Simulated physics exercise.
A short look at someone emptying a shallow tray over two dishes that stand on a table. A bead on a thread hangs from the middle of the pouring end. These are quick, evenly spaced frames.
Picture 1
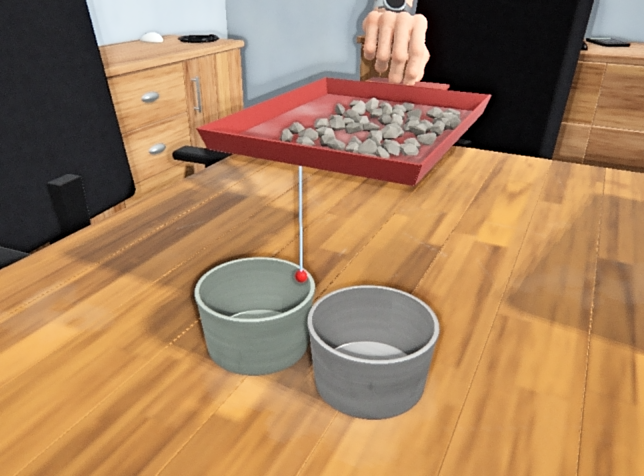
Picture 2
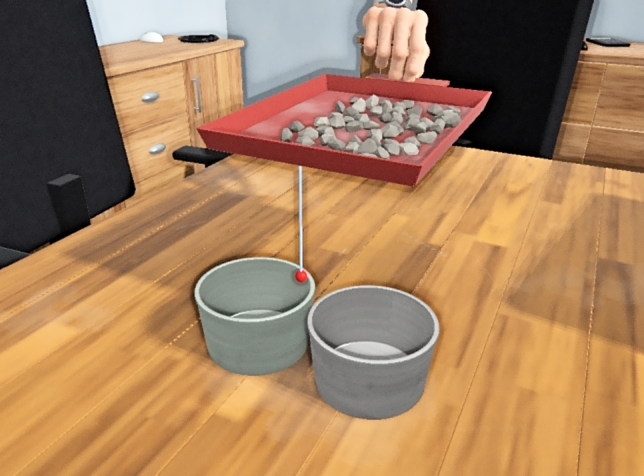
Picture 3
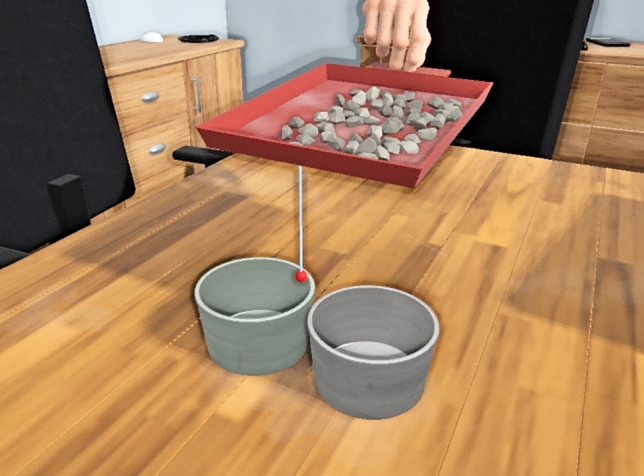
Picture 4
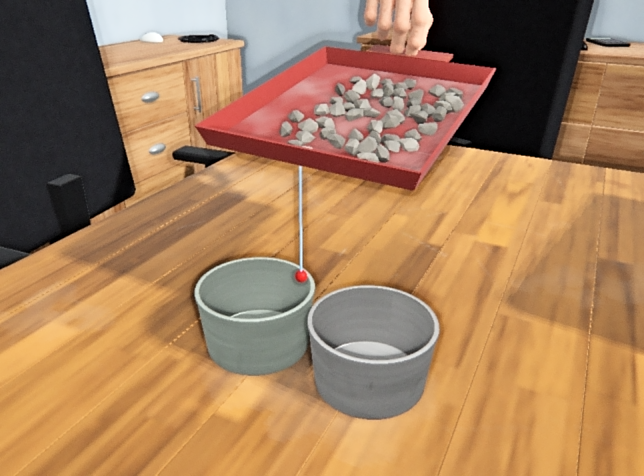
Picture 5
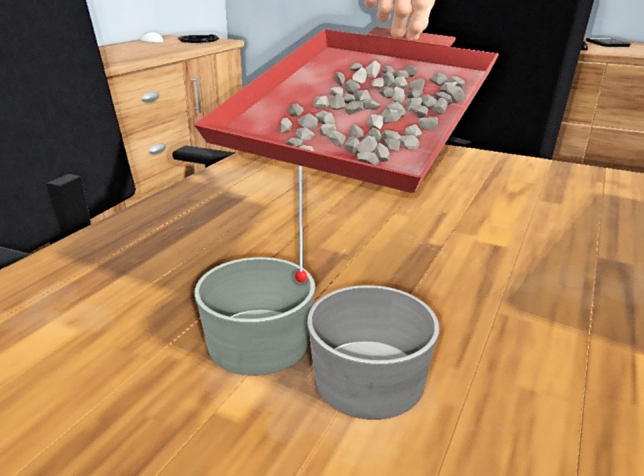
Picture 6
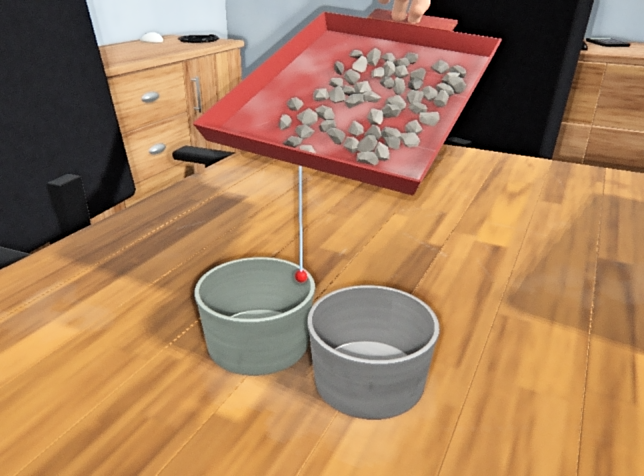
In this clip, a hand holds a red tray of gray gravel above two round dishes on a wooden table, then raises its back edge and tilts it slightly toward the right front corner, while a red bead hangs still.
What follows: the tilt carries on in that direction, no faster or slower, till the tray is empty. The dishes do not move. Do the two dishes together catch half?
Together they catch the larger part.
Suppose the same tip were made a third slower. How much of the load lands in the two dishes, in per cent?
Close to 80 per cent.
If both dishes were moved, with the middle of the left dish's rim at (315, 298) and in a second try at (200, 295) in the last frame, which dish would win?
The first try: The right one. The second: The right-hand dish.
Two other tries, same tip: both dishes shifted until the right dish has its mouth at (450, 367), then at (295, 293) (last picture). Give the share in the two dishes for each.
Roughly 80 per cent, and 10 per cent.
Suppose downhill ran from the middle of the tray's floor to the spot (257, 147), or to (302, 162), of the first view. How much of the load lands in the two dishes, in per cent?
Roughly 70 per cent, and 50 per cent.
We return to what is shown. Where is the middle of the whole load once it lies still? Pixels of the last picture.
Near (367, 379).
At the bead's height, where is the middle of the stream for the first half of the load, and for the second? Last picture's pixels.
At about (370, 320), then at (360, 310).
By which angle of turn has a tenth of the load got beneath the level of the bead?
Around 85° of tilt.
Soon, tray tipped steeply; nearly all on the tray; a stray few in the air.
A while on, tray tipped past a quarter turn; about a quarter on the tray; about half in the right dish; a stray few in the left dish; a small part outside both; about a quarter in the air.
Towards the end, tray tipped past a quarter turn; about two thirds in the right dish; a small part in the left dish; about a quarter outside both.
Finally, tray tipped past a quarter turn; about two thirds in the right dish; a small part in the left dish; about a quarter outside both.
